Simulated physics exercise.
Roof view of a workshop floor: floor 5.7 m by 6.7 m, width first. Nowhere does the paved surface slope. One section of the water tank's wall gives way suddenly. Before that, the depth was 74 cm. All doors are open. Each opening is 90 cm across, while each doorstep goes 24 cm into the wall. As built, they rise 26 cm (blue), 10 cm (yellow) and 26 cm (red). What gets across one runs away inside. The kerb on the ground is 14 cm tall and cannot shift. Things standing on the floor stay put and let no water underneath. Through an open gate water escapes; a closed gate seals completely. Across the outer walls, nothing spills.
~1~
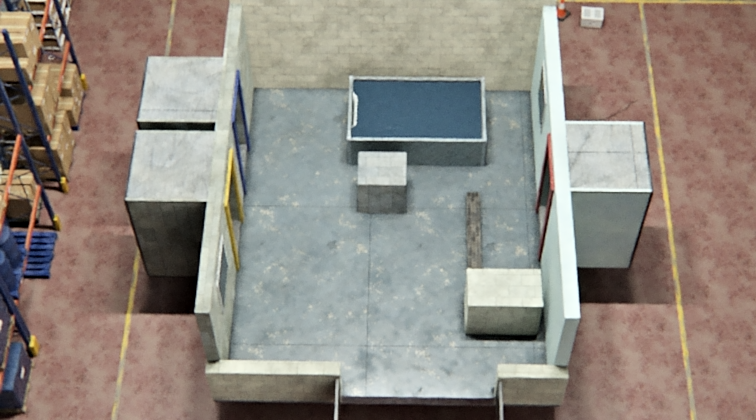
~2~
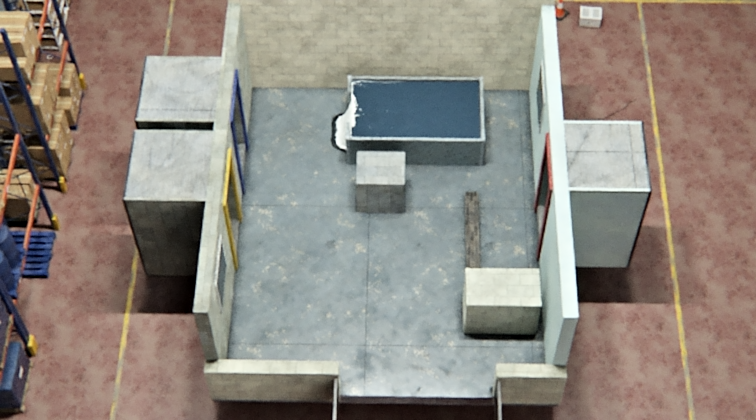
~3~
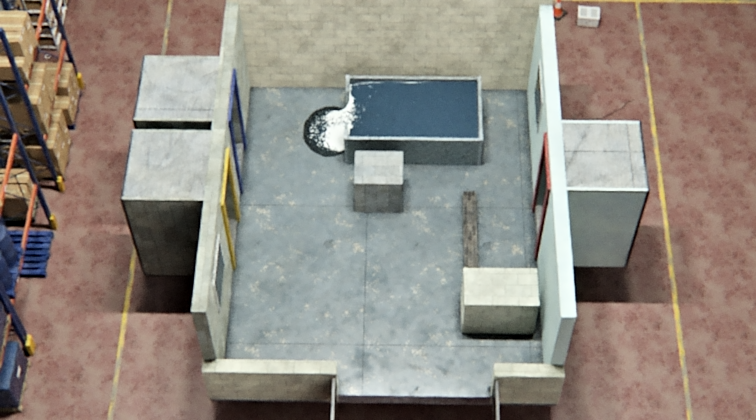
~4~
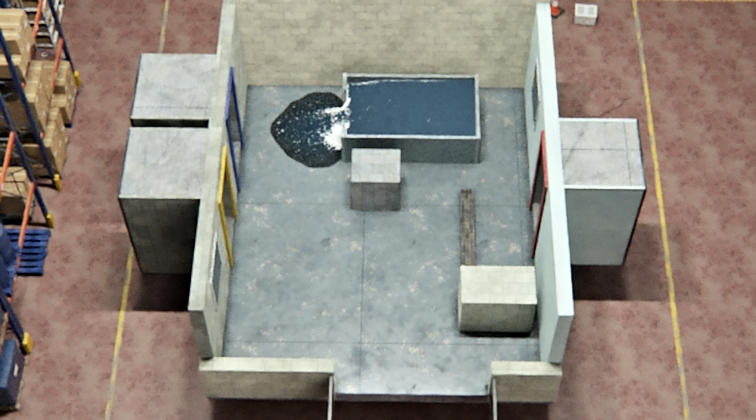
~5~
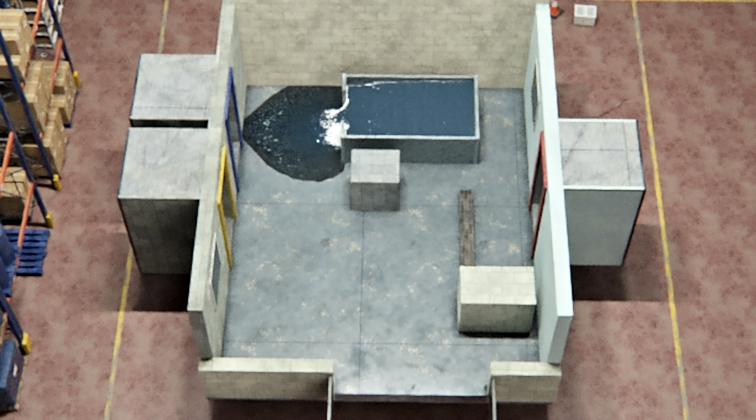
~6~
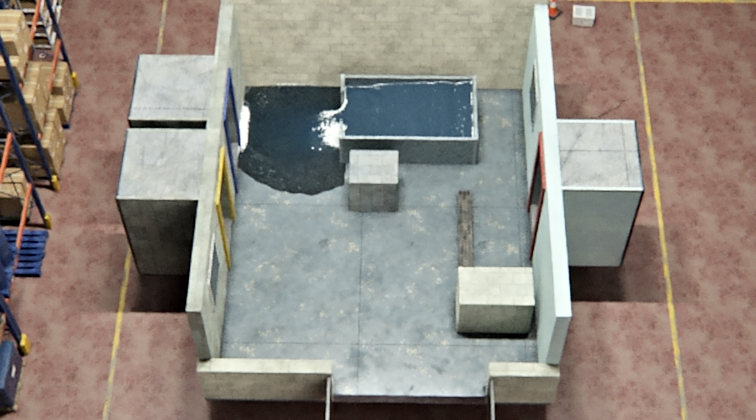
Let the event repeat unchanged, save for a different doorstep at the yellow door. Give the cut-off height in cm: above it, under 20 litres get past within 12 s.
The cut-off is roughly 5.5 cm.
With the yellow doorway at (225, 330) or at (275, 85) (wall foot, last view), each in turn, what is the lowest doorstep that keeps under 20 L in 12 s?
About 9.0 cm, then about 28 cm.
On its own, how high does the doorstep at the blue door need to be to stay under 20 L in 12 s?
At the blue door it takes roughly 24 centimetres.
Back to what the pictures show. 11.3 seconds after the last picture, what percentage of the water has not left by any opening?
Roughly 82 per cent of the water.
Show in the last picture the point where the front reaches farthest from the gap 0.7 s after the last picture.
Lab note: Front tip approx. at (231, 242).
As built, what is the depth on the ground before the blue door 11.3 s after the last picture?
It comes to about 9.0 centimetres deep.
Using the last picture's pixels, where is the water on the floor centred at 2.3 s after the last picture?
Around (344, 151).
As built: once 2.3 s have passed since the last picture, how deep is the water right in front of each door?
Reading in centimetres: Blue = 25, yellow = 10, red = 0.
Then, 0.7 s after the last picture water covers 20 % of the floor, deepest (46 cm) near (246, 87); 4 cm at the yellow door, 0 litres in over its 10 cm doorstep.
Then, 2.3 s after the last picture water covers 35 % of the floor, deepest (30 cm) near (241, 143); 10 cm at the yellow door, 0 litres in over its 10 cm doorstep.
Then, 11.3 s after the last picture water covers 95 % of the floor, deepest (10 cm) near (495, 191); 4 cm at the yellow door, 1 litre in over its 10 cm doorstep.
At the yellow door as built, the water peaked near 10 cm, 2.3 s after the last picture.
With a doorstep of 5 cm, 27 litres would have come in within the 12 s; with 6.5 cm, 13 litres. So under 20 litres takes about 5.5 cm.
